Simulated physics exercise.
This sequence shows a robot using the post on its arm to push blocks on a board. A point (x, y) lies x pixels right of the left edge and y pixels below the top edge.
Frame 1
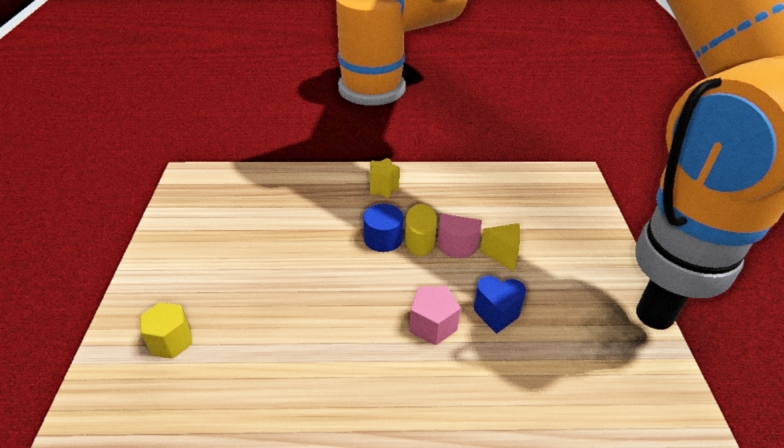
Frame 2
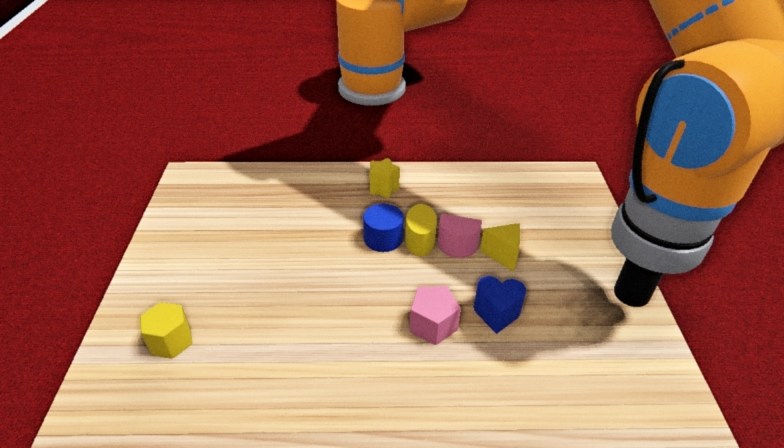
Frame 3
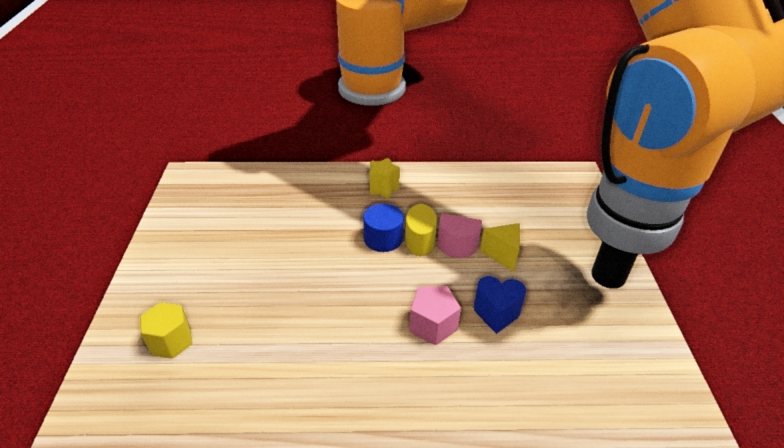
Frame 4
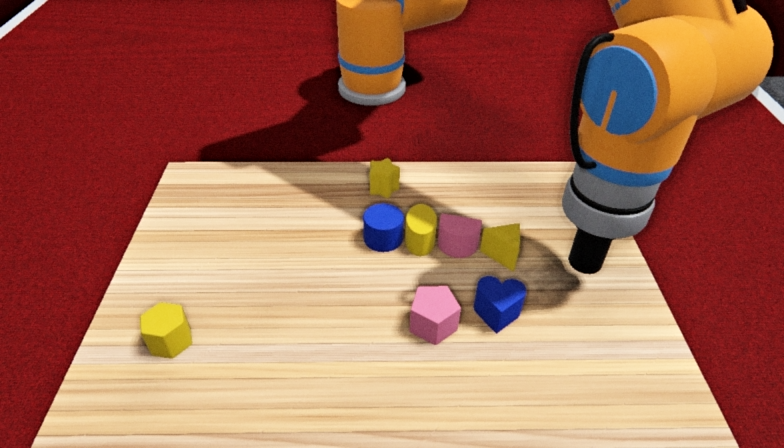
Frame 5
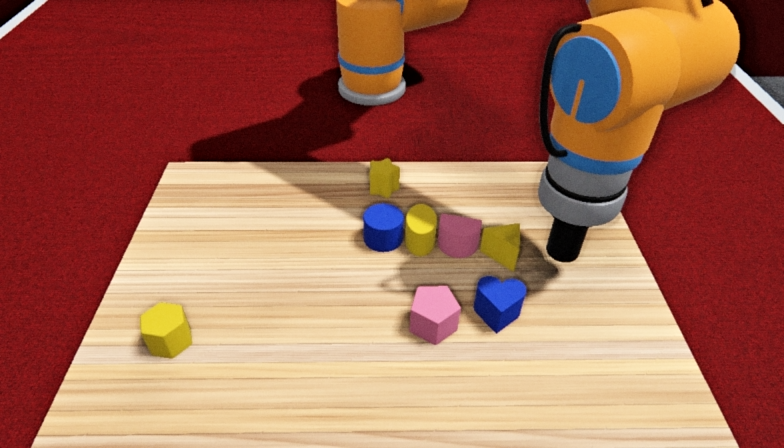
The clip opens with an orange robot arm holding a black post at the right edge of a wooden board scattered with yellow, blue and pink blocks. The arm moves steadily left and toward the far side, bringing the post near the yellow three-sided block, while all the blocks stay still.
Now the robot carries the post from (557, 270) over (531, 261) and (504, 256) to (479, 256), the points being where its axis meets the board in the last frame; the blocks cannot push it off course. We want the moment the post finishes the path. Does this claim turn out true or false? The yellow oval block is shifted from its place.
Verdict: True.
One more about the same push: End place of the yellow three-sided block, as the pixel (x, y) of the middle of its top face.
It should be at (473, 215) by then.
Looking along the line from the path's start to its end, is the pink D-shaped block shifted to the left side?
No, that is not what happens.
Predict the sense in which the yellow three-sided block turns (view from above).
Clockwise from above.
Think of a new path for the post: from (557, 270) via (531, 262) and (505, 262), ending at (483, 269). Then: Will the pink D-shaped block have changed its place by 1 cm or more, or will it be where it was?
If the post follows that path, the pink D-shaped block ends up shifted.
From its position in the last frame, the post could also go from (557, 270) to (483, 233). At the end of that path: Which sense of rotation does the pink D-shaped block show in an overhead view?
Direction: Clockwise.
The first path, step by step. Halfway along, post at (521, 241); blue round block at (380, 216); yellow oval block at (416, 217); pink D-shaped block at (451, 220); yellow three-sided block at (494, 229).
At the end, post at (481, 239); blue round block at (375, 216); yellow oval block at (411, 217); pink D-shaped block at (447, 208), turned 55° anticlockwise; yellow three-sided block at (473, 215), turned 70° clockwise.
